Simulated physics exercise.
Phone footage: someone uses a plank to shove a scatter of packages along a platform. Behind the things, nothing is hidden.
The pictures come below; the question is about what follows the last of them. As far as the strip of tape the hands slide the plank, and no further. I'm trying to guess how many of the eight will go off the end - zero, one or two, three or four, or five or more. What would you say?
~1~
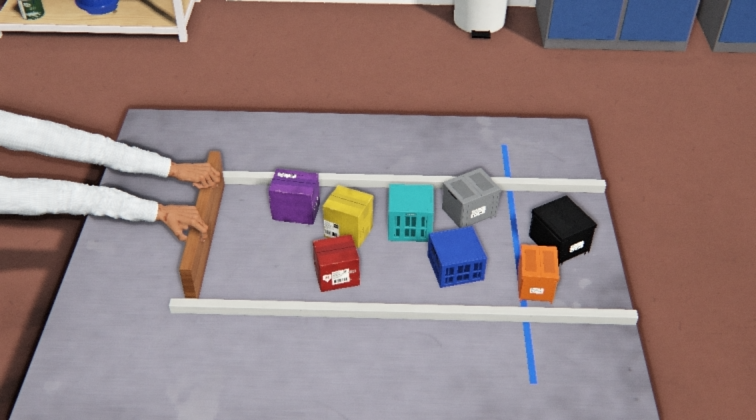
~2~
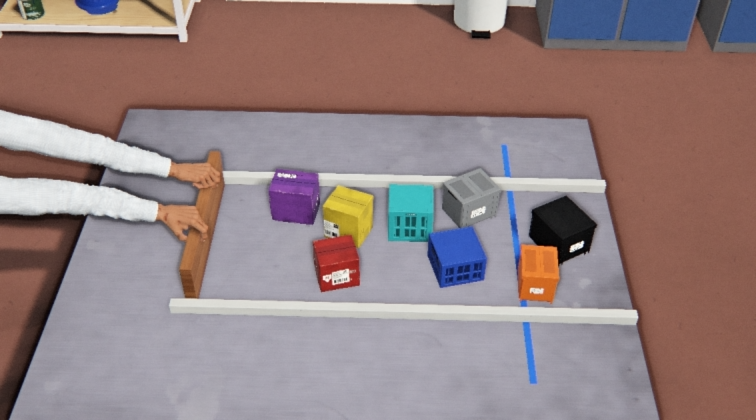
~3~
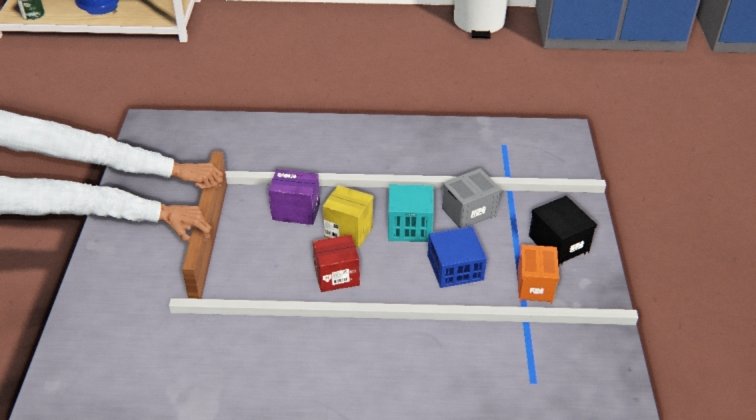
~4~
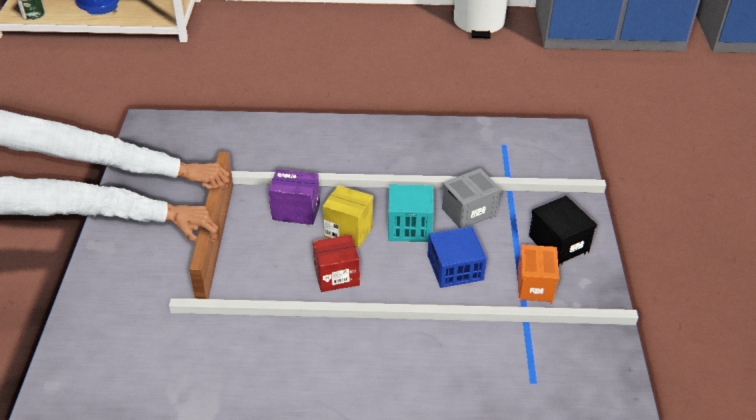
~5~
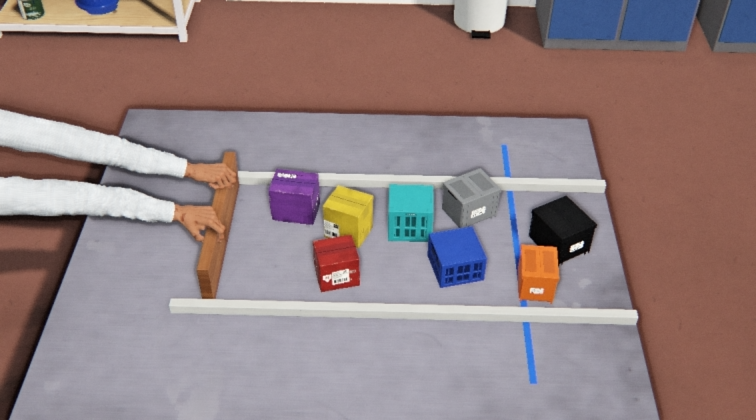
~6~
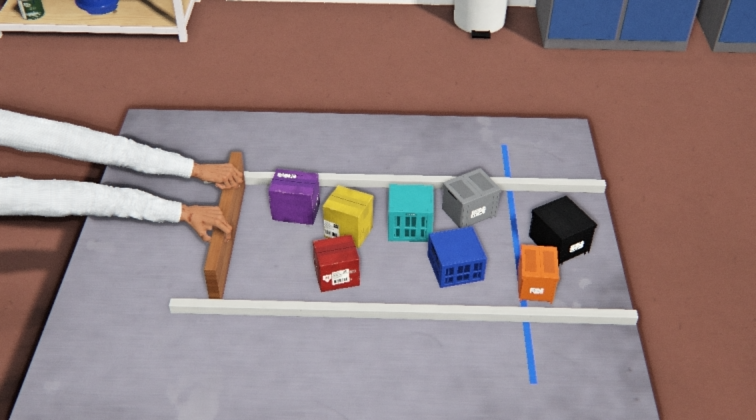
I would say one or two.
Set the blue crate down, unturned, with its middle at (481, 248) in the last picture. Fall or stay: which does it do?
Result: It stays aboard.
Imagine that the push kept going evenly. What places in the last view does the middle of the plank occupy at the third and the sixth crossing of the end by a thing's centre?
The middle is near (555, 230) first and near (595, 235) after.
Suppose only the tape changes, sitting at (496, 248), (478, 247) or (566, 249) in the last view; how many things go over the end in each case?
Counts per try, in order: 0 / 0 / 5.
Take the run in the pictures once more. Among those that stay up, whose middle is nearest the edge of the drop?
The one is the orange tote.
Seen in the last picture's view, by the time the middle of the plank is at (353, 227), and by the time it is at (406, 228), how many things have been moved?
Counting first: 4, next 6.
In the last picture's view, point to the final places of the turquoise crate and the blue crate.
They finish at roughly (575, 227) and (585, 269) respectively.
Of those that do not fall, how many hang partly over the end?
The number would be 1.
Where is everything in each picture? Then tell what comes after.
Black tote (561, 231); orange tote (537, 274); grey tote (470, 199); plank (204, 224); tape (517, 248), in the first frame.
Orange tote (537, 274); red parcel (336, 263), in the second frame.
Grey tote (470, 200); blue crate (456, 257), in the third frame.
Black tote (561, 231); yellow parcel (348, 217), in the fourth frame.
Orange tote (537, 274); purple parcel (295, 197), in the fifth frame.
Black tote (561, 231); orange tote (537, 274); grey tote (470, 200); plank (227, 224); tape (517, 248), in the sixth frame.
Soon after, none off yet; black tote at rest near (561, 231); orange tote at rest near (537, 274); grey tote at rest near (470, 200).
At rest, the number that fall off is one or two; fallen, black tote.
